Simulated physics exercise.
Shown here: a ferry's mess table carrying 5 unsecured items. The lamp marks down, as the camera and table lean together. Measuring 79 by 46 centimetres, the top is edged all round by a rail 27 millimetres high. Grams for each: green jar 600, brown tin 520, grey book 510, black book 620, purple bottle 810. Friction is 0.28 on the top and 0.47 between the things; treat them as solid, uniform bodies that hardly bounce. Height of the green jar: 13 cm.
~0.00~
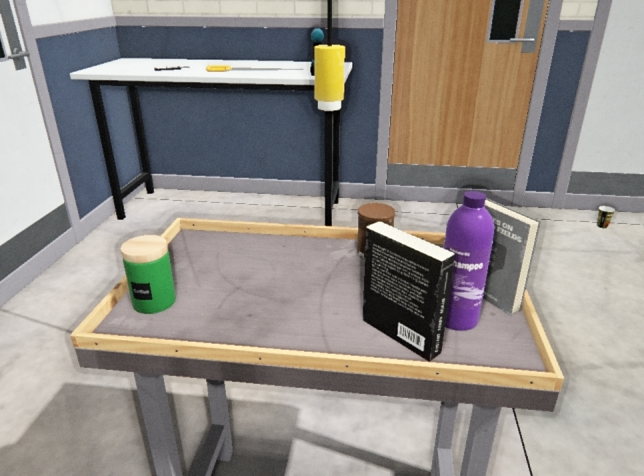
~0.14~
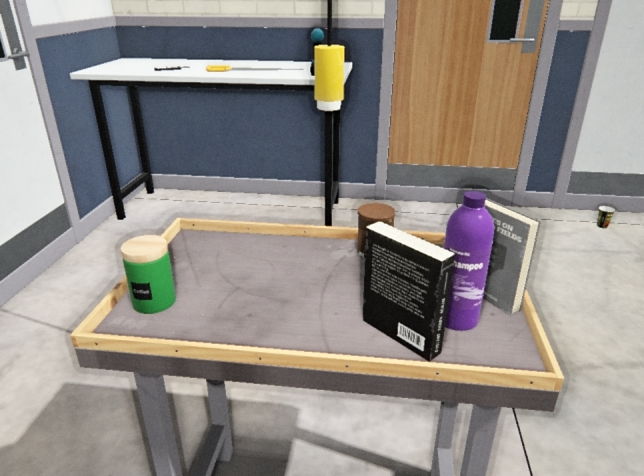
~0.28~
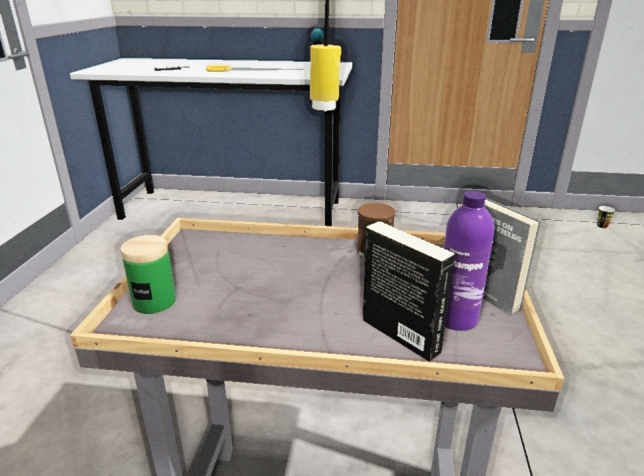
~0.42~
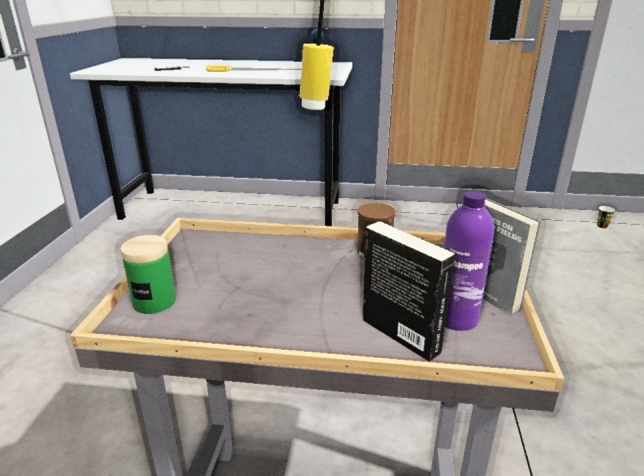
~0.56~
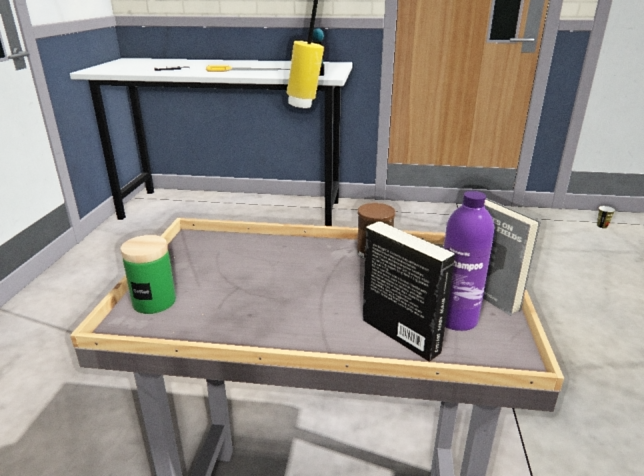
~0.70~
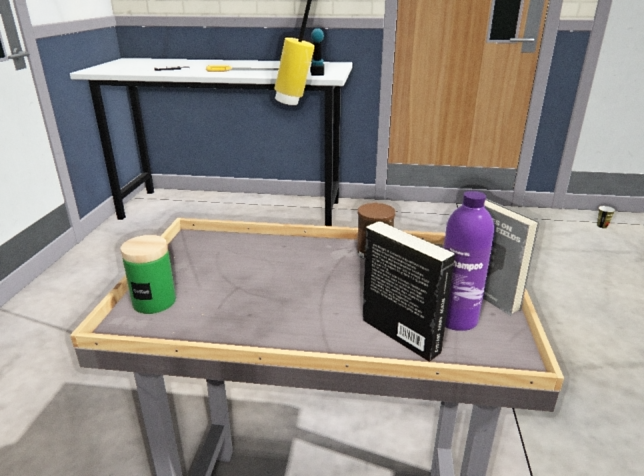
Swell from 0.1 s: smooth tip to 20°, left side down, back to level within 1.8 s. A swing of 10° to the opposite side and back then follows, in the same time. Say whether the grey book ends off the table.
Watch the grey book - it stays on the tabletop.
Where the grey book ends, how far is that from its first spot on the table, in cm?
Some 30 cm.
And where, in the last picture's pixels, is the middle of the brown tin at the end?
In the last picture it sits around (305, 225).
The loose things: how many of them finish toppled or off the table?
Total: 3.
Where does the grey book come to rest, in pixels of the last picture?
It comes to a stop close to (351, 266).
After 1.10 s, boat heeled 19°, left side down; grey book tipped 34° from how it sat near (461, 263); purple bottle tipped 22° from how it sat; black book tipped 10° from how it sat.
After 1.30 s, boat heeled 15°, left side down; grey book tipped 72° from how it sat near (418, 266); black book on its side; purple bottle on its side.
After 1.40 s, boat heeled 12°, left side down; grey book on its side near (389, 263); black book on its side; purple bottle on its side.
After 1.60 s, boat heeled 5°, left side down; grey book on its side near (352, 267); black book on its side; purple bottle on its side.
At rest (4.2 s), tipped over on the table, grey book, black book and purple bottle; not toppled but over 5 cm from the start, brown tin; the last one in place, give or take 5 cm. In the last view, grey book near (351, 266).
